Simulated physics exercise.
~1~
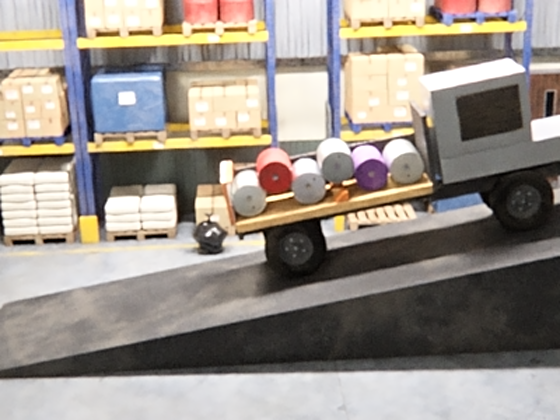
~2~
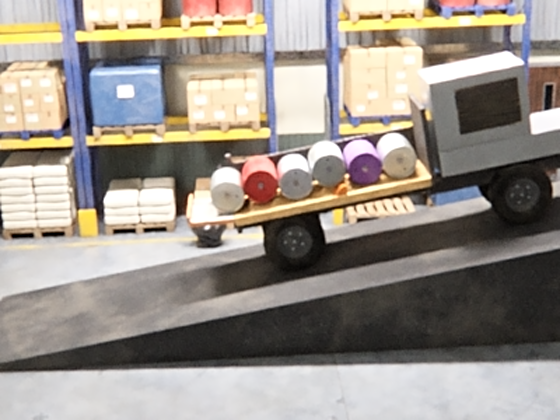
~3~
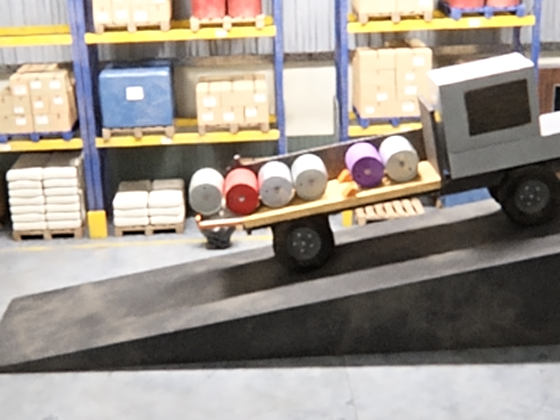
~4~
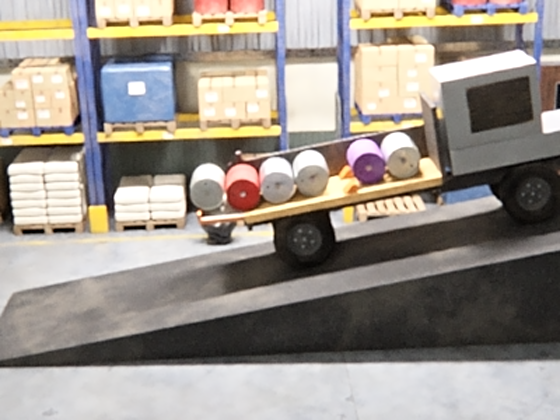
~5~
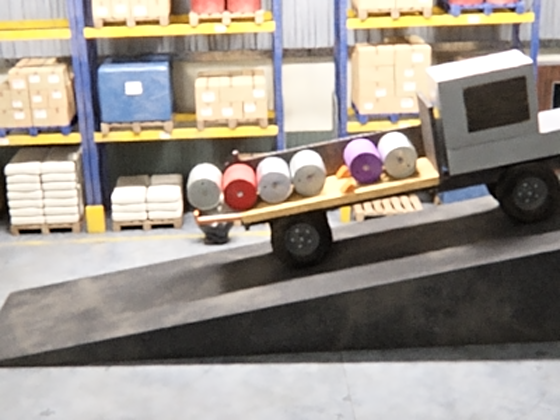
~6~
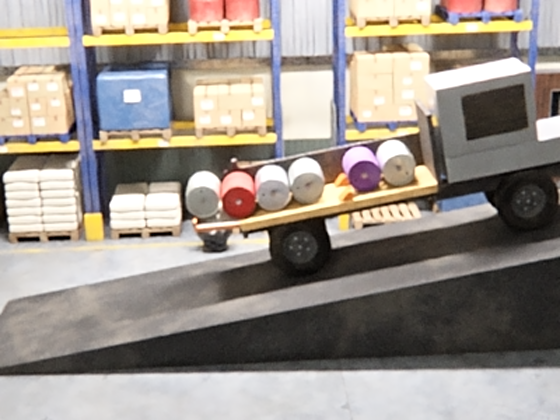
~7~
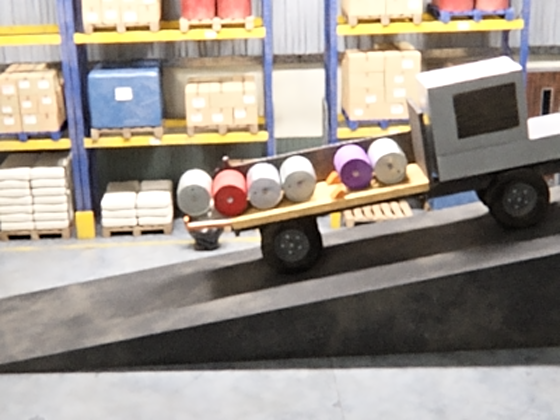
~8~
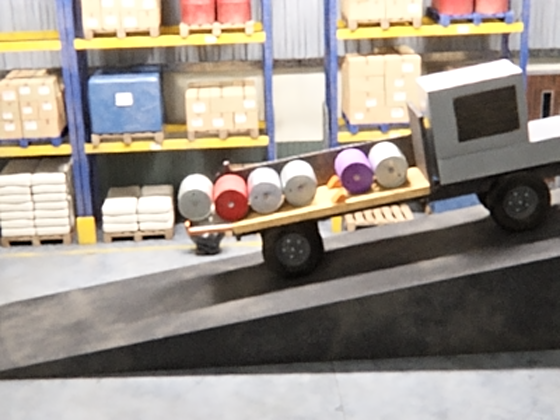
A grey pick-up faces uphill to the right on a dark ramp in a warehouse, seen from the side by a slightly swaying camera, with racks of boxes and sacks behind. Six kegs lie across its open wooden bed, a red one near the tail, a purple one nearer the cab, the rest grey, with a small orange chock between. The tailgate swings down, and the kegs roll left toward the tail. The purple one stops above the chock, a grey one beside it. The red and three grey kegs settle in a row toward the lowered gate, and none falls off.
